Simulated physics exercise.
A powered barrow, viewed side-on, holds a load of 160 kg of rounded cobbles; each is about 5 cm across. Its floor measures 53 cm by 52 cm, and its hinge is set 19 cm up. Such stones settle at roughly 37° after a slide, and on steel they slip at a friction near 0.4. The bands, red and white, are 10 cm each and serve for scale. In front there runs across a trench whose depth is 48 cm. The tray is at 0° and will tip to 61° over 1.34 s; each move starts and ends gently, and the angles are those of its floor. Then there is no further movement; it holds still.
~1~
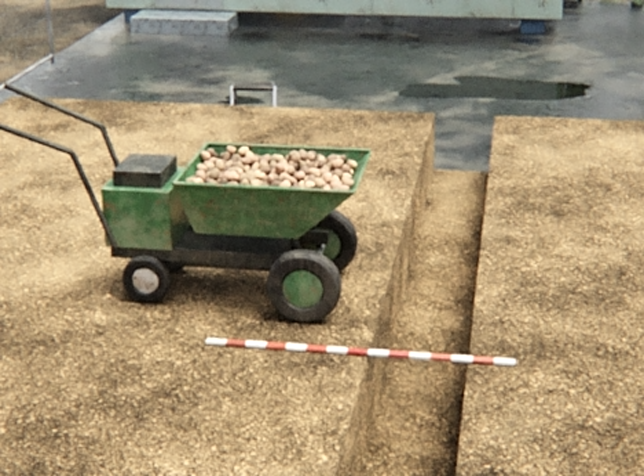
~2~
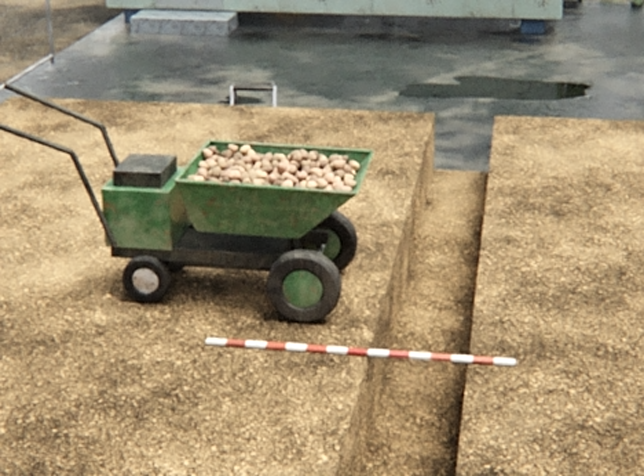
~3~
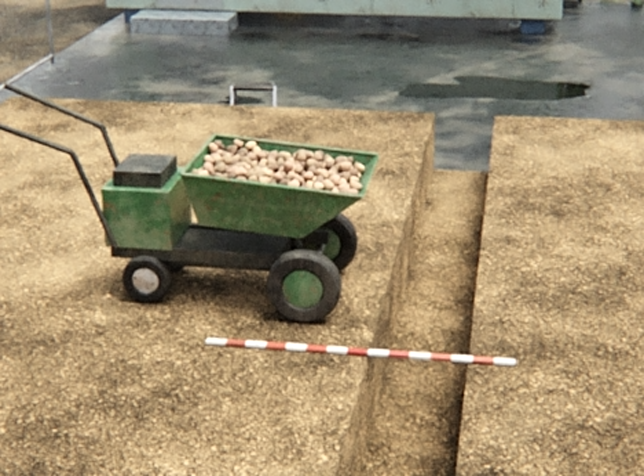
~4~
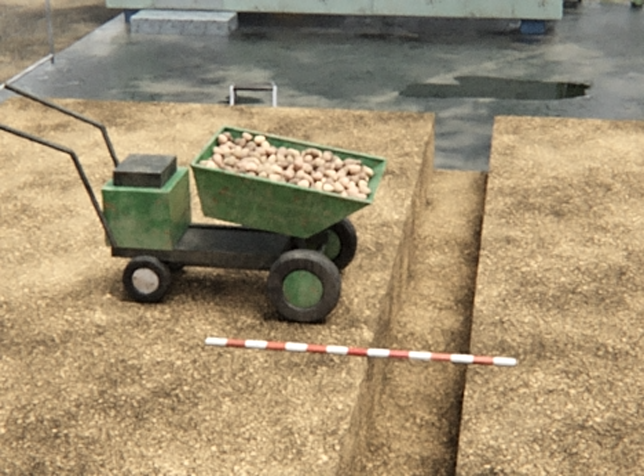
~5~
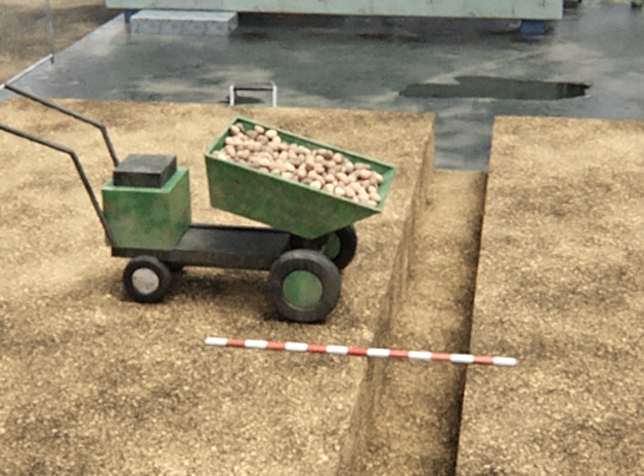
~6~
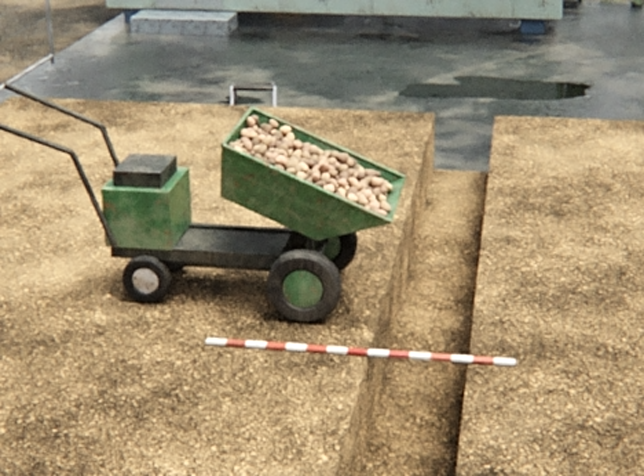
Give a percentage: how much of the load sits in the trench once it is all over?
77 %.
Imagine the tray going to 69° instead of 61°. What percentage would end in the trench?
I'd guess some 80 in a hundred.
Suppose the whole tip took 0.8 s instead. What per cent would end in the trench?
Near 65 per cent.
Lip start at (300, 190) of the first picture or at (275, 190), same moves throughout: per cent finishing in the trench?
Near 100 then near 90 percent.
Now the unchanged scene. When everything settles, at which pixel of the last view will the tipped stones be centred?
Somewhere around (451, 368) in the last picture.
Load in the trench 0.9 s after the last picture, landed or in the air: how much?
At that moment: Approx. 30 %.
Then, 0.4 s after the last picture the floor is at 52°, 100 % in the tray; the foremost stones are at (422, 243).
Then, 0.9 s after the last picture the floor is at 61°, 63 % in the tray, 30 % in the trench, 7 % past the trench; the foremost stones are at (499, 303).
Then, 1.2 s after the last picture the floor is at 61°, 30 % in the tray, 48 % in the trench, 23 % past the trench; the foremost stones are at (591, 311).
Then, 3.2 s after the last picture the floor is at 61°, 0 % in the tray, 77 % in the trench, 23 % past the trench; the foremost stones are past the picture's edge.
